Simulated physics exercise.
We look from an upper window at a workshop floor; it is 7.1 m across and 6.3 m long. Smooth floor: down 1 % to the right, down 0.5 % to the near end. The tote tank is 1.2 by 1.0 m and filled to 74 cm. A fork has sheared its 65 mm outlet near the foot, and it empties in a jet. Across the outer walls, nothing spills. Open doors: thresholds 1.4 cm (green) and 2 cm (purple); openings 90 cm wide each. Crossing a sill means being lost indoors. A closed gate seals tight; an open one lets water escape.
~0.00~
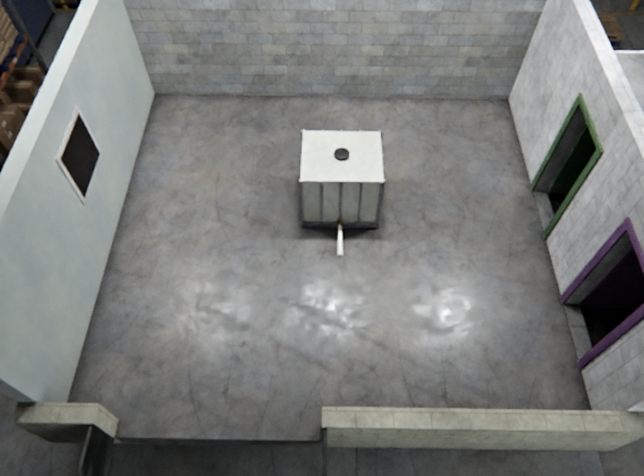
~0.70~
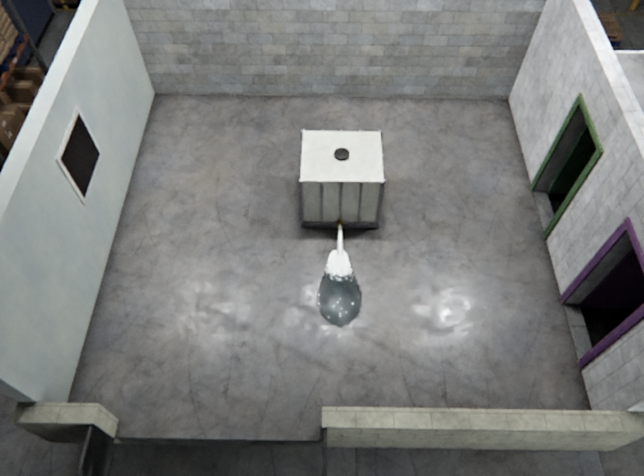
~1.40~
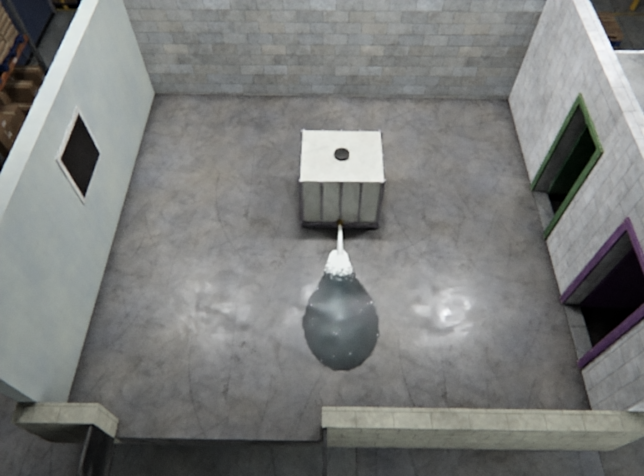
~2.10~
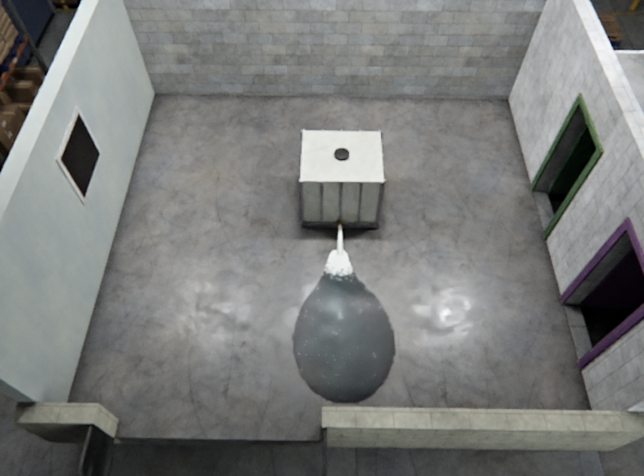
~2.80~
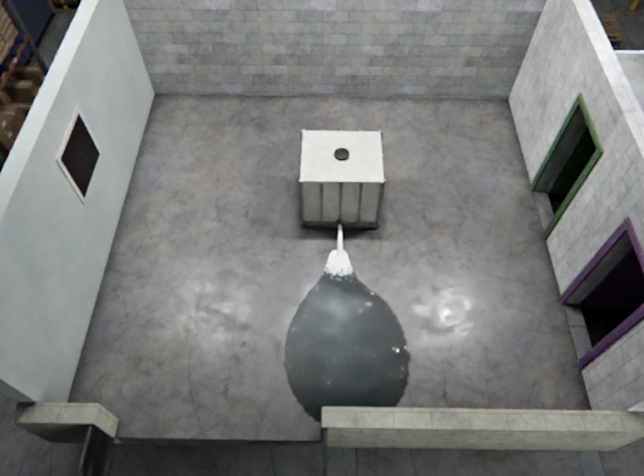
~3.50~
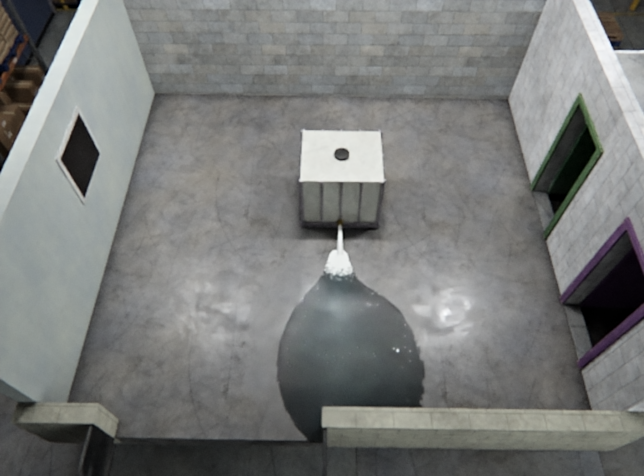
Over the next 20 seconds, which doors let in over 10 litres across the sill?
Green door: No, purple door: No.
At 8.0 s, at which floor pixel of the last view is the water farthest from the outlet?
Look near (578, 426) in the last picture.
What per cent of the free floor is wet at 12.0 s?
15 %.
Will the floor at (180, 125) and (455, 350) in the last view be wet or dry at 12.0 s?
Going in order, I'd call them spared then swamped.
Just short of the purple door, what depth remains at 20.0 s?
About 2.5 cm.
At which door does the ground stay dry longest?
Last comes the green one.
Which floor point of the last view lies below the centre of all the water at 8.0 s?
Roughly (385, 373).
After 5.0 s water covers 10 % of the floor and is deepest (2 cm) near (348, 422); green door not reached, purple door not reached.
After 8.0 s water covers 15 % of the floor and is deepest (2 cm) near (348, 422); green door not reached, purple door not reached.
After 12.0 s water covers 15 % of the floor and is deepest (3 cm) near (592, 426); green door not reached, purple door 1.2 cm at the sill, 0 L in.
After 16.0 s water covers 20 % of the floor and is deepest (3 cm) near (592, 426); green door not reached, purple door 2 cm at the sill, 0 L in.
After 20.0 s water covers 20 % of the floor and is deepest (4 cm) near (592, 426); green door 0.79 cm at the sill, 0 L in, purple door 2.3 cm at the sill, 0 L in.
